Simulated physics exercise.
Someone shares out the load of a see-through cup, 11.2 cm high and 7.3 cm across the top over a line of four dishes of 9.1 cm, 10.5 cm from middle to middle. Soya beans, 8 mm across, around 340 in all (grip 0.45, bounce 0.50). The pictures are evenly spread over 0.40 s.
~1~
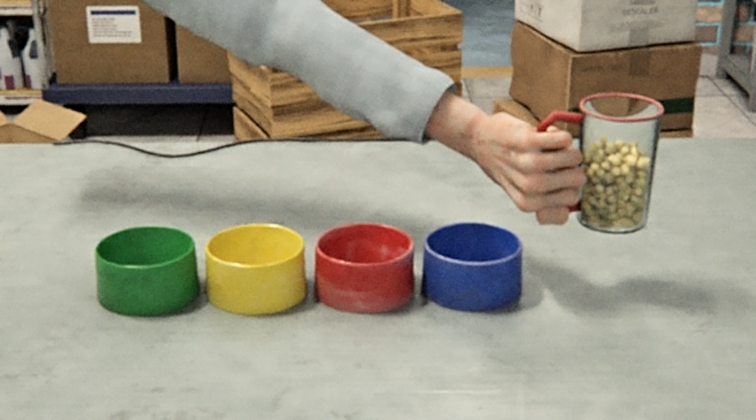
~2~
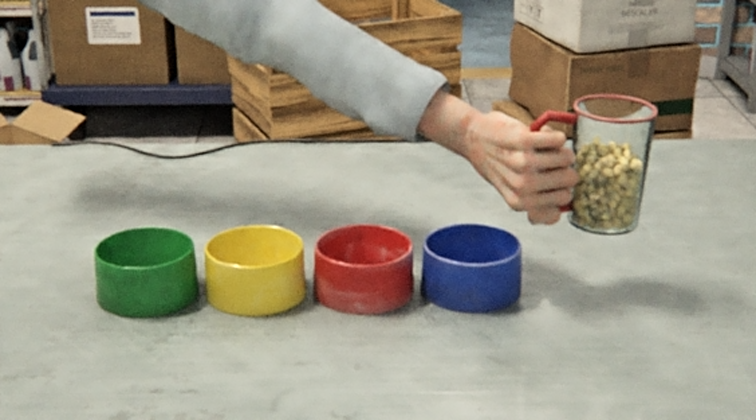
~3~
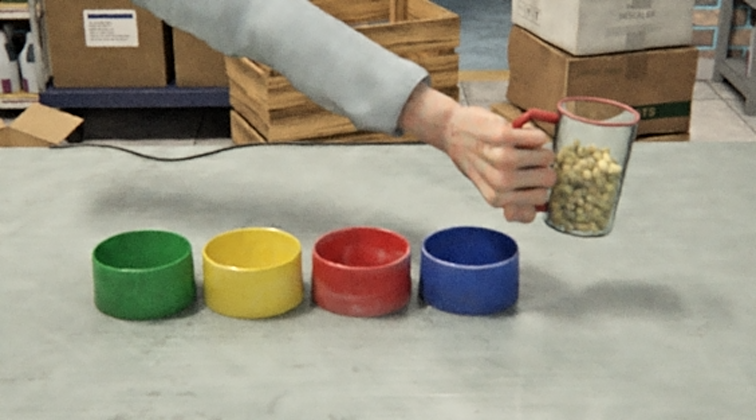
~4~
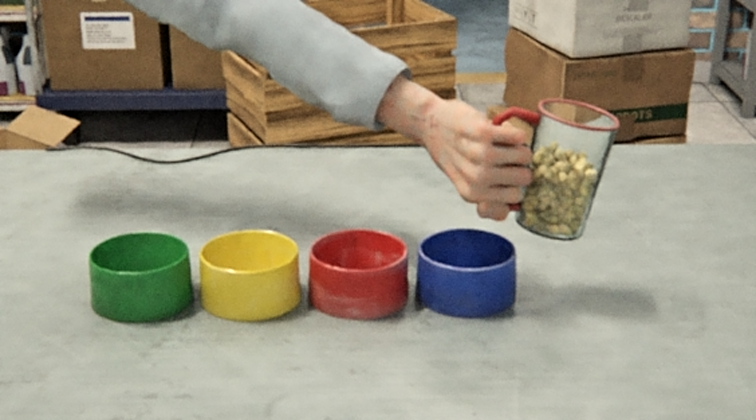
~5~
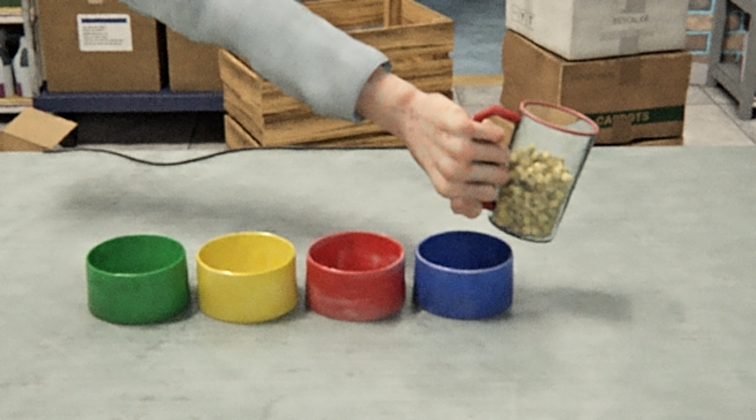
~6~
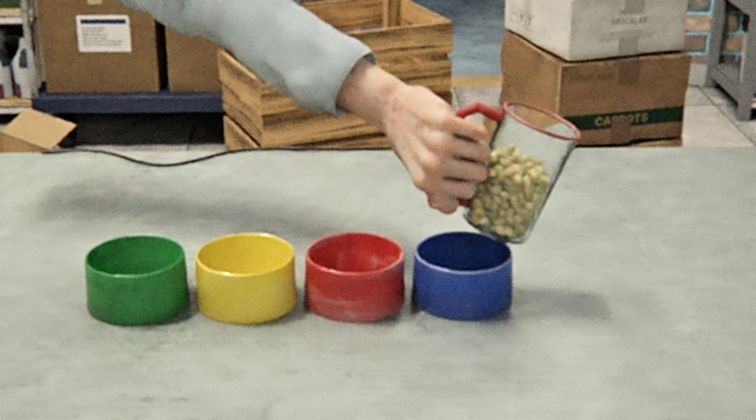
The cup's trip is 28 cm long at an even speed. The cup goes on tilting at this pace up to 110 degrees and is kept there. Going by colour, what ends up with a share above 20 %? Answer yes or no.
Red: Yes, blue: No, green: No, yellow: No, counter: No.
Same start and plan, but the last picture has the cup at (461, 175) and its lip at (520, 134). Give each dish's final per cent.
Red 90; blue 0; green 0; yellow 0.
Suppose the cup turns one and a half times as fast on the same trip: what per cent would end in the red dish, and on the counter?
Red 90; counter 10.
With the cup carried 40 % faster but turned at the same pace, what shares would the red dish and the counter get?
Red 90; counter 10.
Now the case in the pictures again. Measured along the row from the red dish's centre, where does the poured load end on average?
About 2 cm to its right.
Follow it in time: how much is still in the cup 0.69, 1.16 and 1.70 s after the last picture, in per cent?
In turn: 100, 100, 50.
Then, 0.69 s after the last picture, tilt 62 degrees; cup holds 100 %.
Then, 1.16 s after the last picture, tilt 90 degrees; cup holds 100 %.
Then, 1.70 s after the last picture, tilt 110 degrees; cup holds 50 %, red 45 %.
In the end, red 85 %, blue 0 %, green 0 %, yellow 0 %, counter 10 %.
